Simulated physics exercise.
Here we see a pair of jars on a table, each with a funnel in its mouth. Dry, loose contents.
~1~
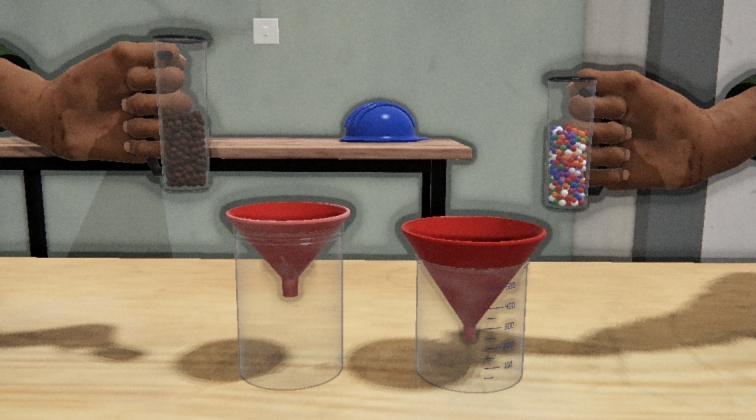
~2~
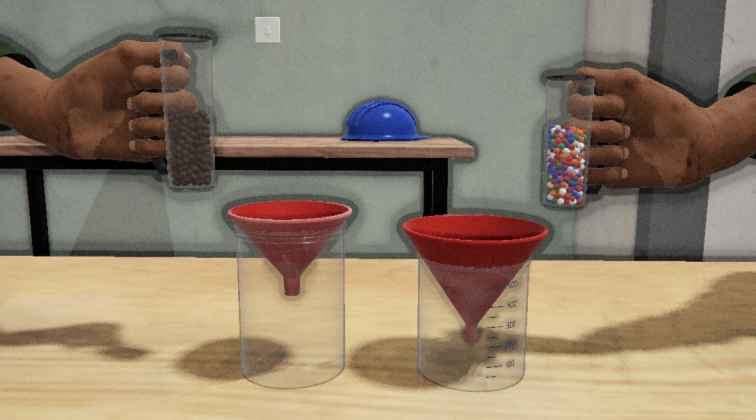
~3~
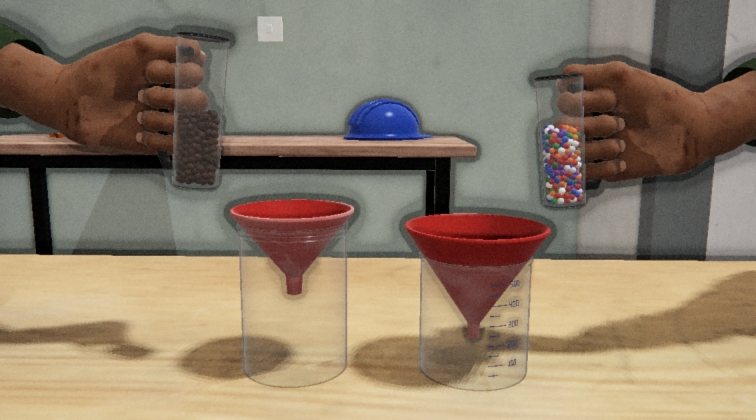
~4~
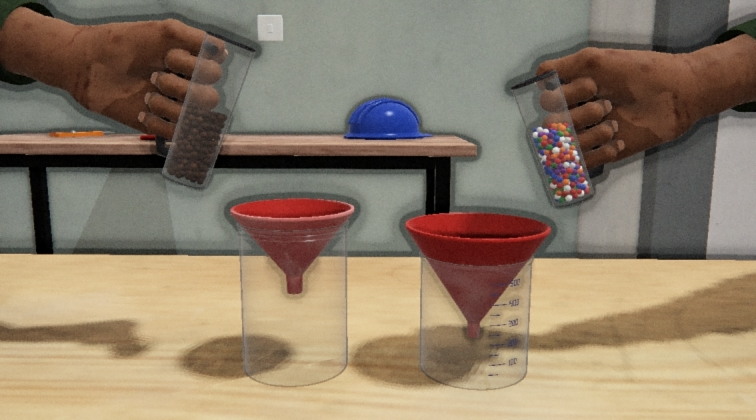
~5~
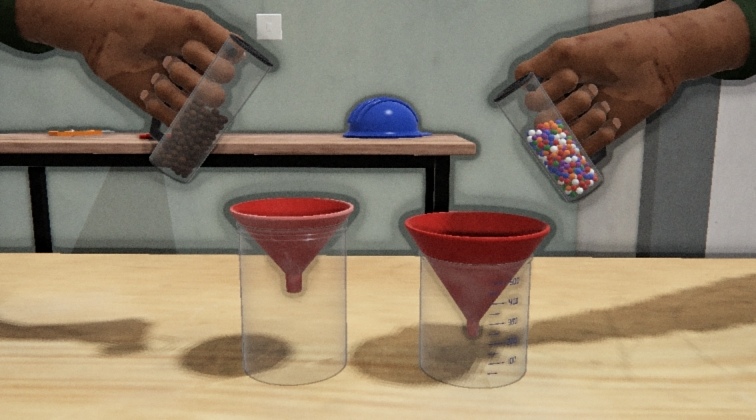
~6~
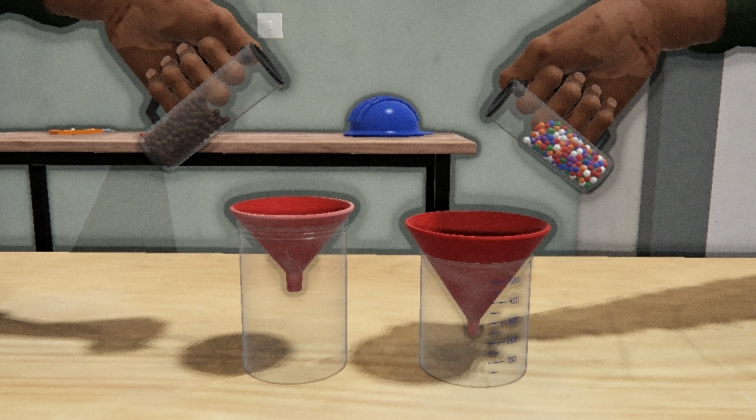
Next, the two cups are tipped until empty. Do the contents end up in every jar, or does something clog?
My prediction: Left funnel: Most likely it stops flowing. Right: Most likely it stops flowing.
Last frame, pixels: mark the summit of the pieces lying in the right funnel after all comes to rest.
My guess is somewhere close to (468, 272).
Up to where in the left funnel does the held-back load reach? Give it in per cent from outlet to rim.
Roughly 80 percent.
Then, 0.47 s later than the last frame, left, every one still in the cup; right, every one still in the cup.
Then, 0.88 s later than the last frame, left, almost all still in the cup, just a few in or over the funnel; right, the larger part still in the cup, about a tenth in or over the funnel.
Then, 1.23 s later than the last frame, left, about a tenth still in the cup, the larger part in or over the funnel, just a few down in the jar; right, about a tenth still in the cup, almost all in or over the funnel, just a few down in the jar.
When it is over, left, almost all stuck in the funnel, just a few down in the jar; right, almost all stuck in the funnel, just a few down in the jar.
